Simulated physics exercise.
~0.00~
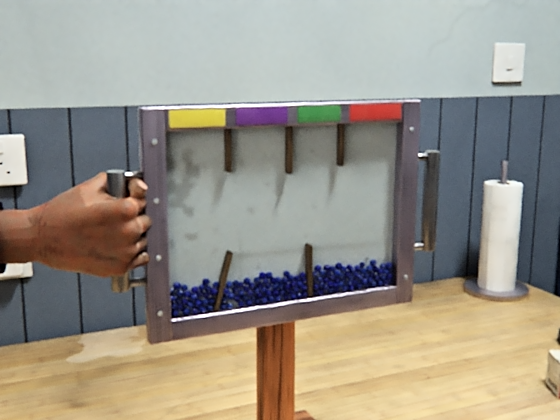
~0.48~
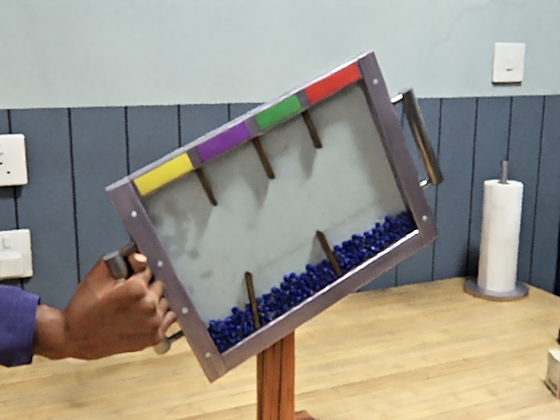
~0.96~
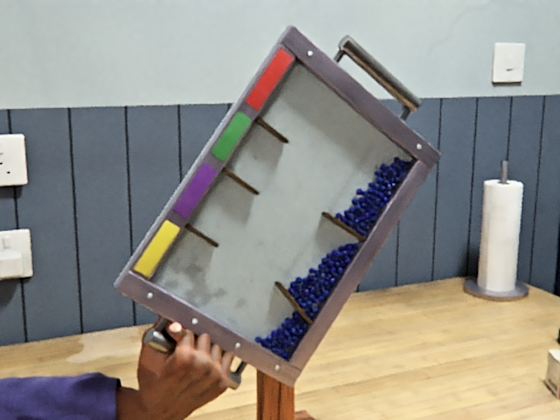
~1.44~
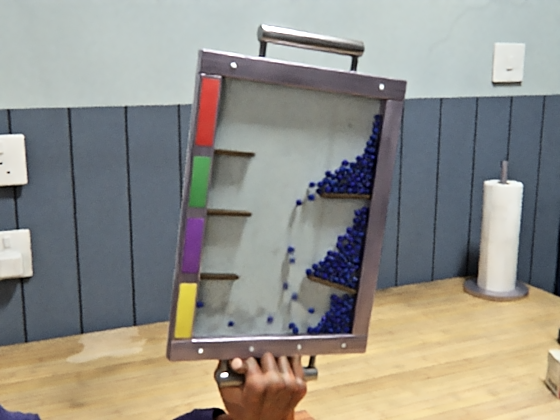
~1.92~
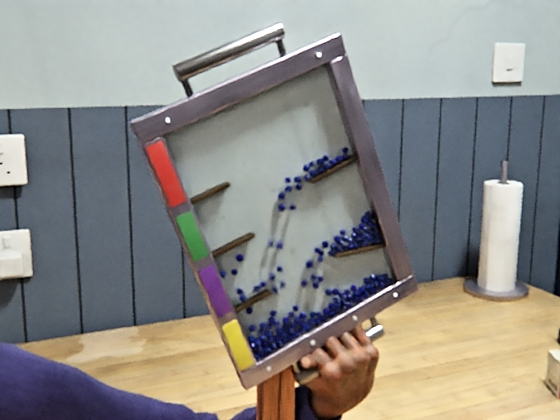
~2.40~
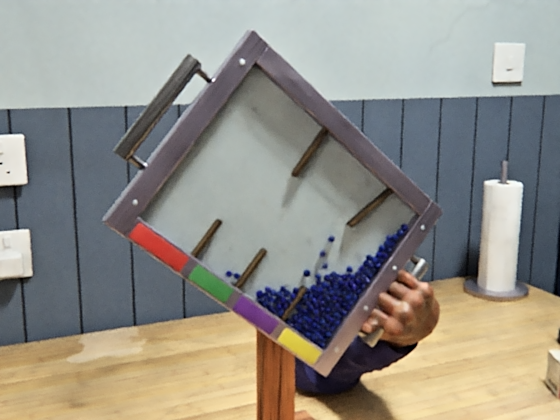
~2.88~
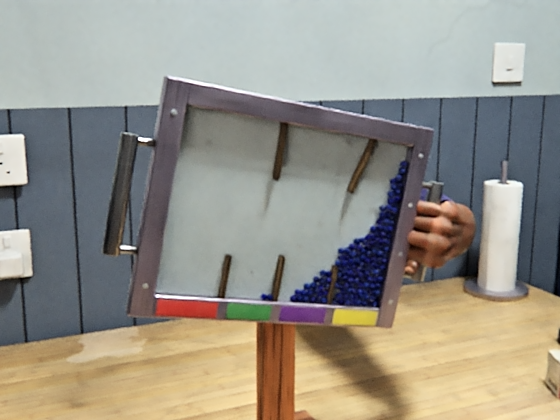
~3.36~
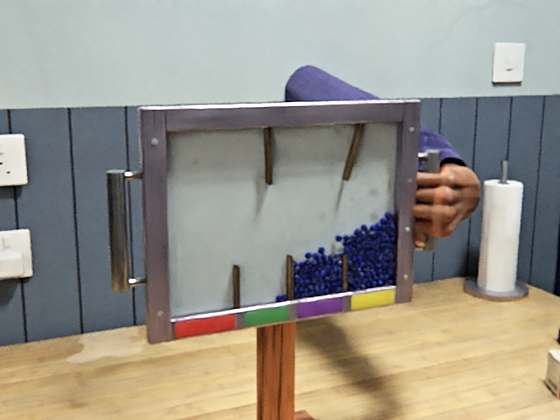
In this clip, a hand turns a framed clear case clockwise on its stand until it is upside down, and the dark blue beads slide and spill past the dividers, finally settling at the lower right, mostly around the purple and yellow strips.
